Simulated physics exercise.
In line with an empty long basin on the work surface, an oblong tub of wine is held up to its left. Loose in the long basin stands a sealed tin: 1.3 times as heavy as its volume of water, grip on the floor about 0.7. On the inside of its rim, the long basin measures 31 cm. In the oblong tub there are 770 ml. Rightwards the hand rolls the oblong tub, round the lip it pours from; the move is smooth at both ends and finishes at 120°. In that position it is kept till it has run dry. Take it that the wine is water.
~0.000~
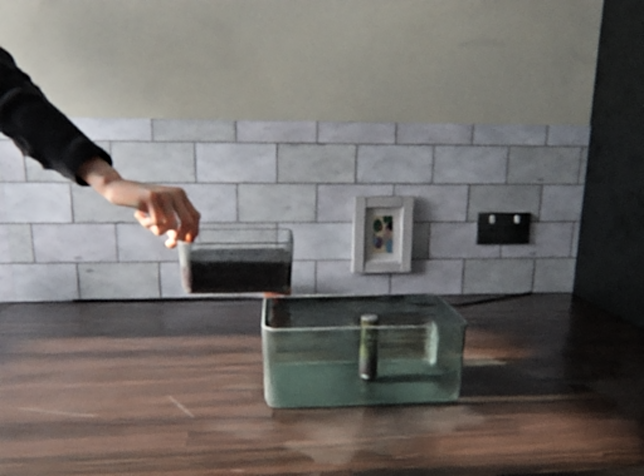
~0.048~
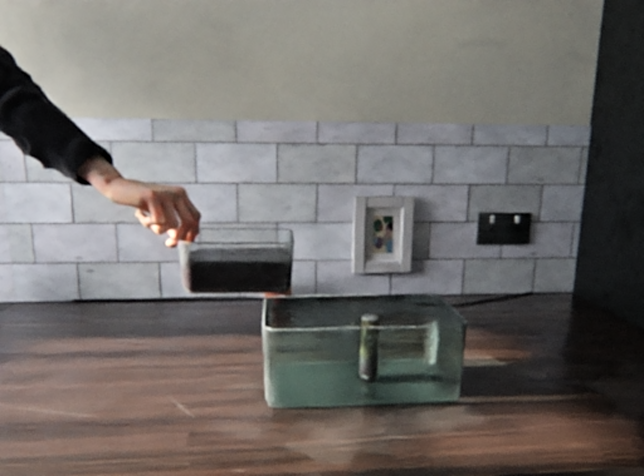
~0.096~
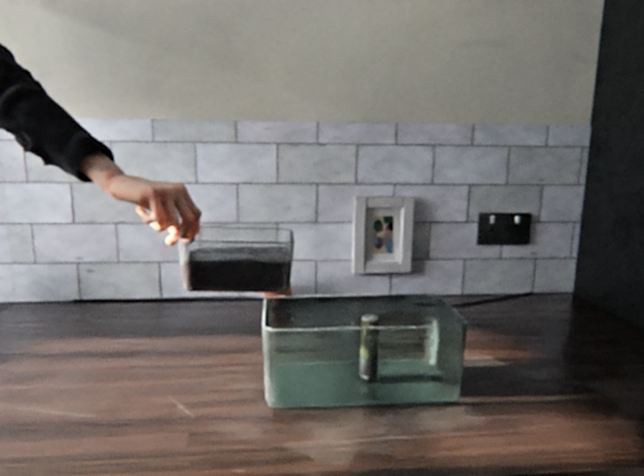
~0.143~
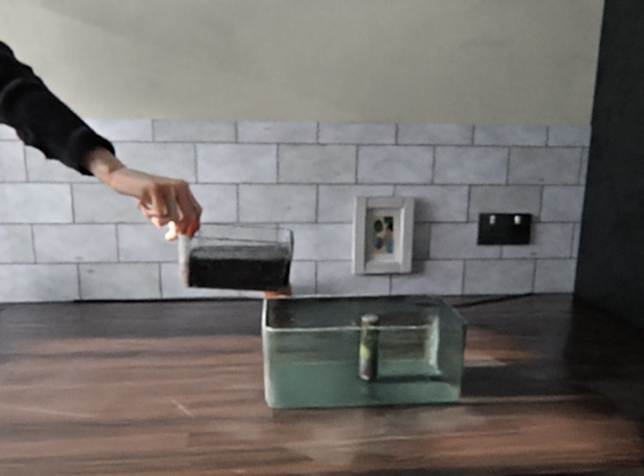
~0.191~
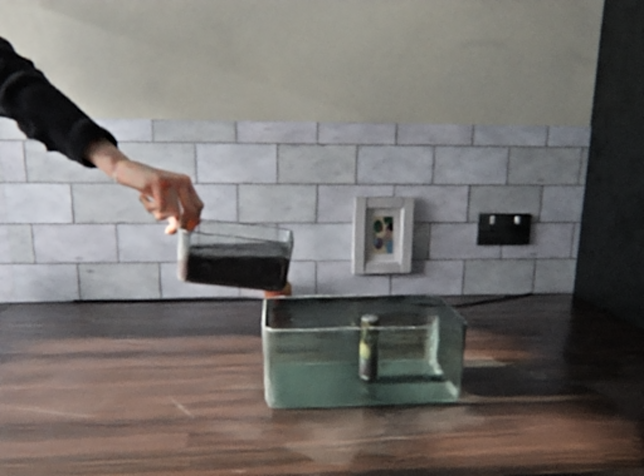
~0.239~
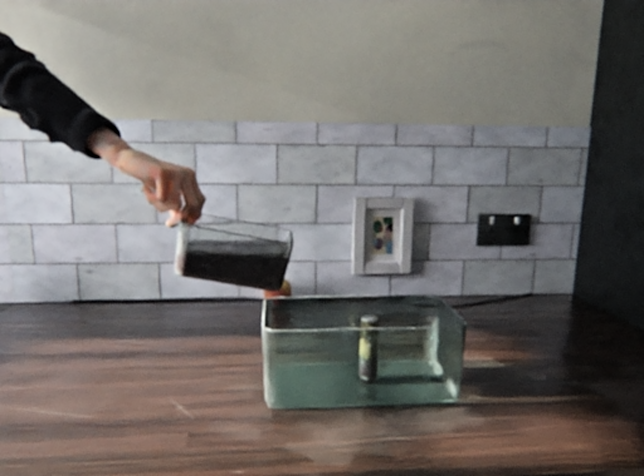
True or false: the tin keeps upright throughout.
False.
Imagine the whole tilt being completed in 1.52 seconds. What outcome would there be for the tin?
The tin would stay balanced.
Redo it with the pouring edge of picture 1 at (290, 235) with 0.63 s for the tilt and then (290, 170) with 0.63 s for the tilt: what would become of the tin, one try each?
Run one: It tumbles. Run two: It does not tip.
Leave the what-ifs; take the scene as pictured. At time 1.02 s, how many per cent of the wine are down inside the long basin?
I reckon close to 80 per cent.
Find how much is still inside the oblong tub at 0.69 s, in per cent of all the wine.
Fraction remaining: Approx. 54 per cent.
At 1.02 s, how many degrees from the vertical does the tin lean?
15°.
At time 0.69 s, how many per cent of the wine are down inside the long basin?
Close to 6 in a hundred.
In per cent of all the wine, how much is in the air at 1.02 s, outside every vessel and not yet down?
Some 14 per cent.
By 0.69 s the tilt is 70° and 55 per cent is still to pour; the tin stands where it began.
By 1.02 s the tilt is 111° and 6 per cent is still to pour; the tin leans 14°.
By 1.37 s the tilt is 120° and 0 per cent is still to pour; the tin lies on its side.
By 1.74 s the tilt is 120° and 0 per cent is still to pour; the tin lies on its side.
At rest the tin lies on its side.
